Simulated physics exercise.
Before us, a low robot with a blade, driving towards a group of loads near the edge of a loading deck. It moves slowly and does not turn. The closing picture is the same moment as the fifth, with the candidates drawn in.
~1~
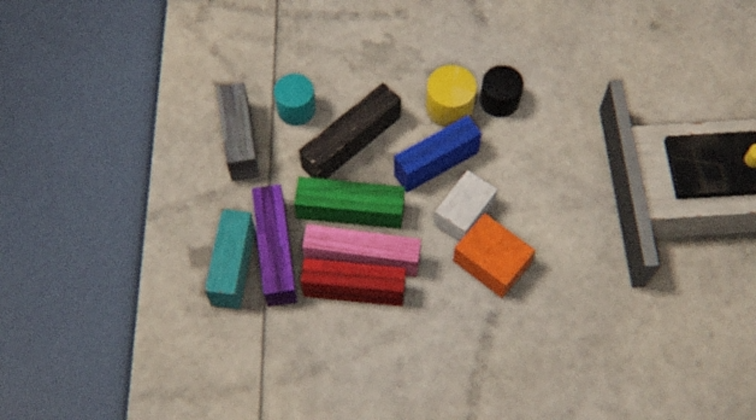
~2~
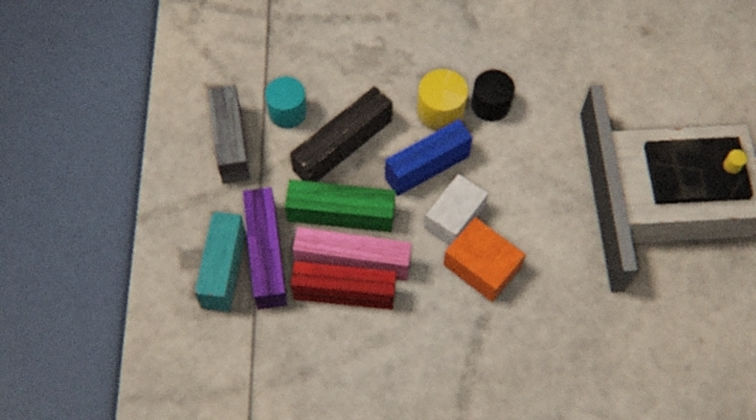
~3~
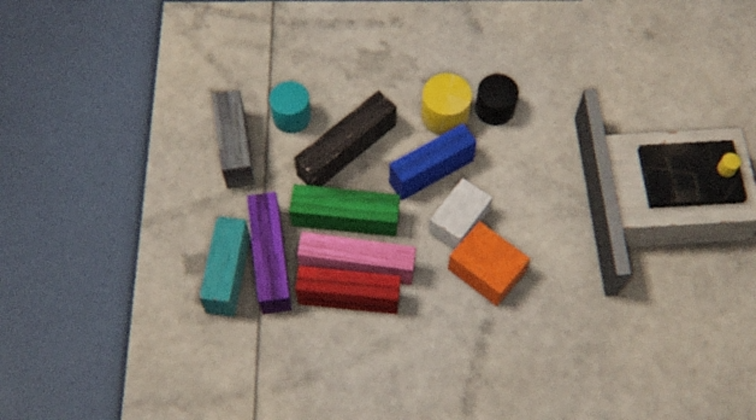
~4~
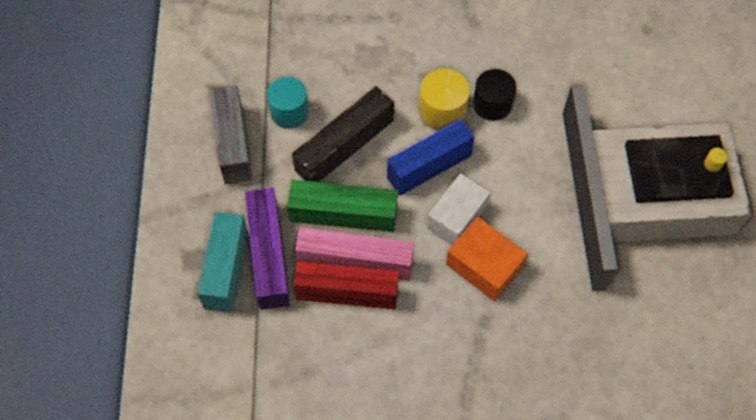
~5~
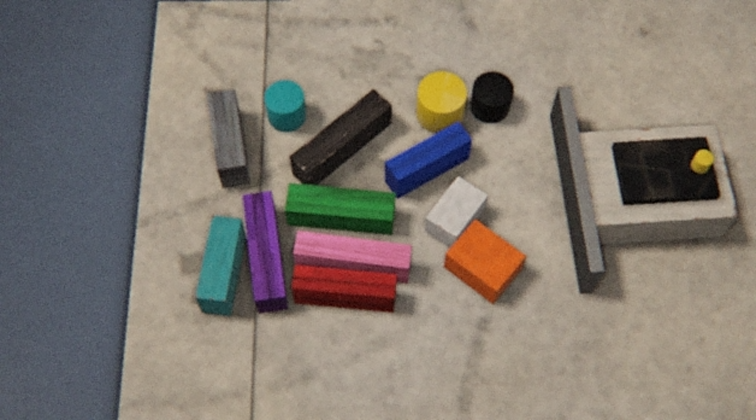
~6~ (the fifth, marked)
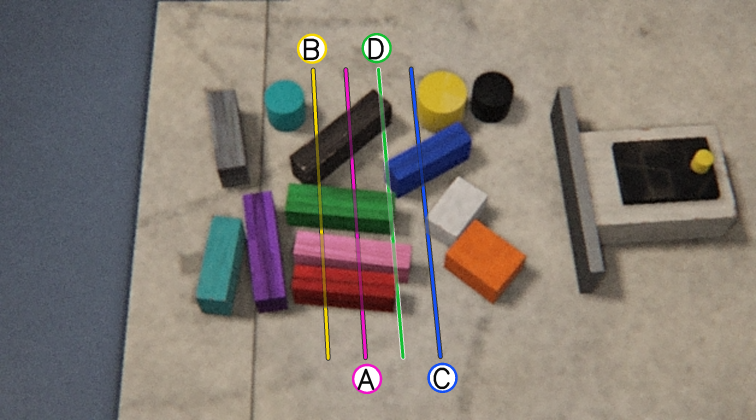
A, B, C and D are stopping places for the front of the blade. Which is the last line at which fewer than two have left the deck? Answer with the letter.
It should halt at B.
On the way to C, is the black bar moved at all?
No.
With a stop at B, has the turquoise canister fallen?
No.
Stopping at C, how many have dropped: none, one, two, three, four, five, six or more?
The count is none.
On the marked copy, A at (355, 203); B at (320, 204); C at (425, 203); D at (390, 203).
Taking B. A third of the way, robot (565, 171); black canister (481, 90); orange crate (452, 266).
Two thirds of the way, robot (474, 172); turquoise bar (182, 264); purple stick (216, 253).
When it is over, robot (403, 173); turquoise bar over the edge; purple stick (146, 251); one fallen.
As for the rest, A is within the limit but short; C is within the limit but short; D is within the limit but short.
